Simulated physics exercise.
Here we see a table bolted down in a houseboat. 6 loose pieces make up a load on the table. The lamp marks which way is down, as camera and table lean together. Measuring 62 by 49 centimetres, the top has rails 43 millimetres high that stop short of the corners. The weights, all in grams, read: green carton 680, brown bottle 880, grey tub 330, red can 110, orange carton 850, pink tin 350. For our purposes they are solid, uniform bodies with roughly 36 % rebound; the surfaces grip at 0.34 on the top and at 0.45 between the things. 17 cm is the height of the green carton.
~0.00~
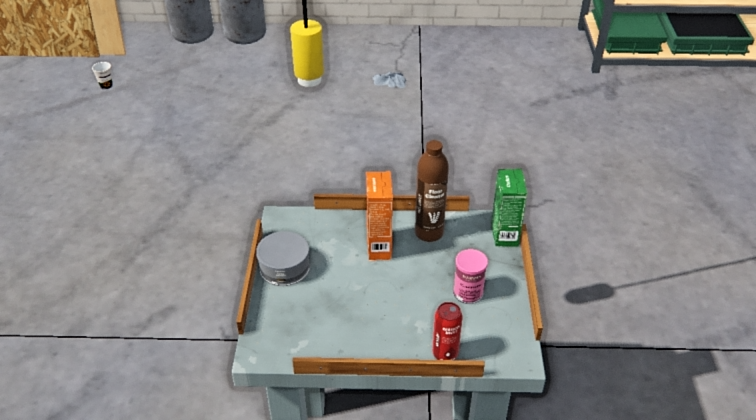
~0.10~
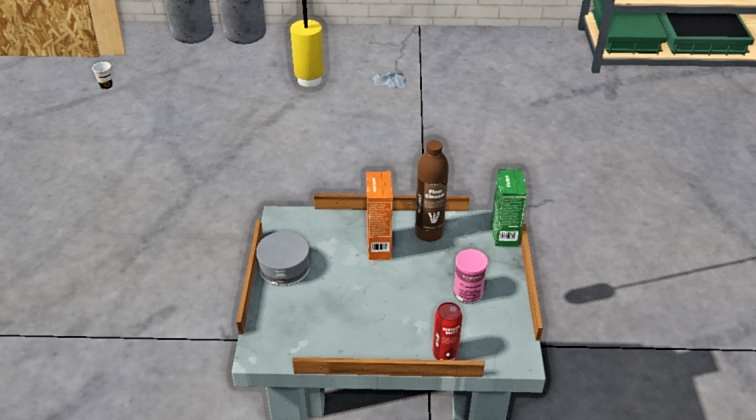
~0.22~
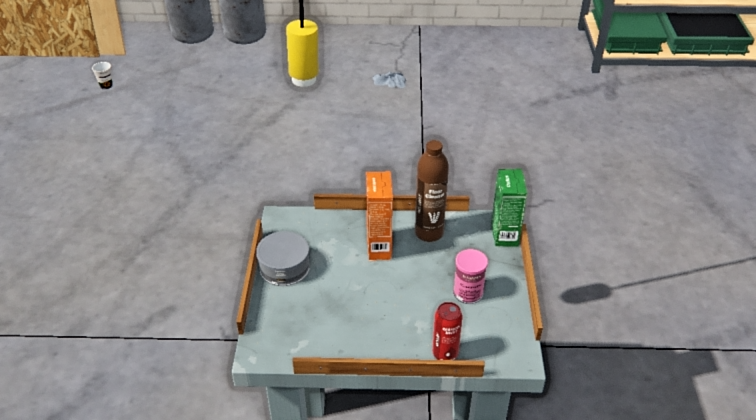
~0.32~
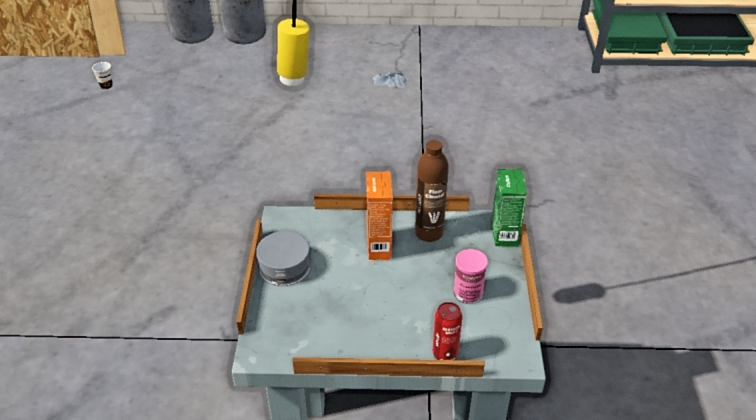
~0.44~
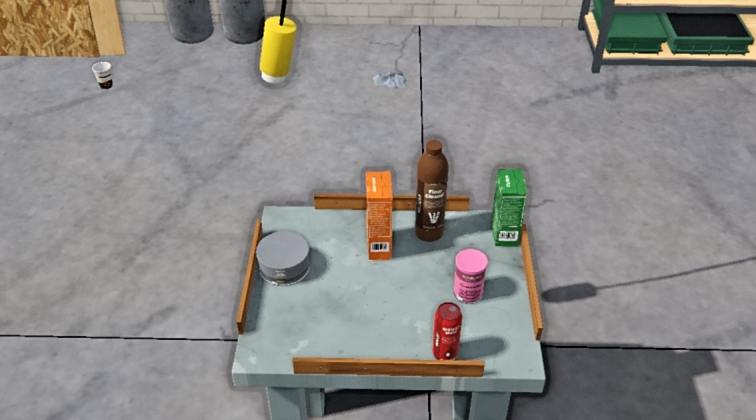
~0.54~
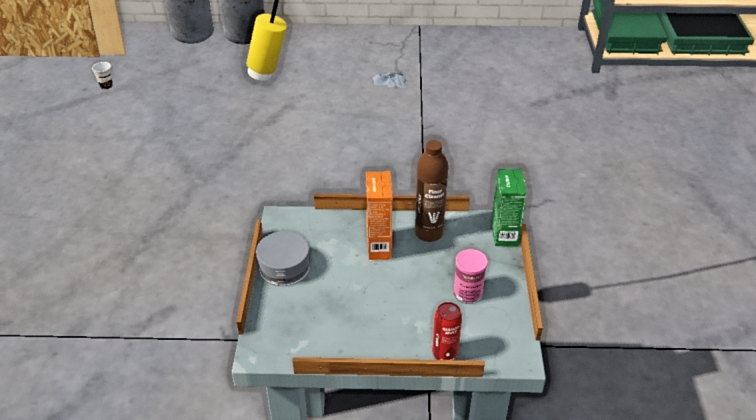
A yellow cylinder hanging from a dark rod, hanging straight at first, swings gradually left across the back of a grey-floored workshop seen from above. On the pale table, a grey tub sits left, an orange carton and brown bottle stand near the back, a green carton and pink tin are at right, and a red can is in front. The camera leans with the table, and the six objects keep their places inside the wooden rails.
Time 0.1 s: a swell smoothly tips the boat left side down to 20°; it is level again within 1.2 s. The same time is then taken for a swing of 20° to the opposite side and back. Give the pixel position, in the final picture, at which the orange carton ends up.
The orange carton ends up at about (309, 220).
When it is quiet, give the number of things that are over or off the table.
It comes to 2.
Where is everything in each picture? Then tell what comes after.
Boat level; orange carton (379, 217); green carton (508, 208), in the first picture.
Boat level; grey tub (284, 259); red can (447, 333), in the second picture.
Heel 2°, left side down; pink tin (470, 277); green carton (508, 208), in the third picture.
Heel 6°, left side down; brown bottle (432, 191); grey tub (284, 259), in the fourth picture.
Heel 12°, left side down; red can (447, 333); pink tin (470, 277), in the fifth picture.
Heel 17°, left side down; orange carton (379, 217); green carton (508, 208), in the sixth picture.
After 0.94 s, heel 13°, left side down; orange carton 39° off its base near (349, 219); brown bottle 21° off its base.
After 1.04 s, heel 8°, left side down; orange carton on its side near (327, 226); brown bottle 43° off its base.
After 1.14 s, heel 3°, left side down; orange carton on its side near (311, 225); brown bottle 74° off its base.
After 1.74 s, heel 17°, right side down; orange carton on its side near (307, 220); brown bottle on its side.
In the end (3.0 s), toppled on the table, brown bottle and orange carton; the other 4 under 5 cm from the start. At the end, from the last picture's camera, orange carton near (309, 220).
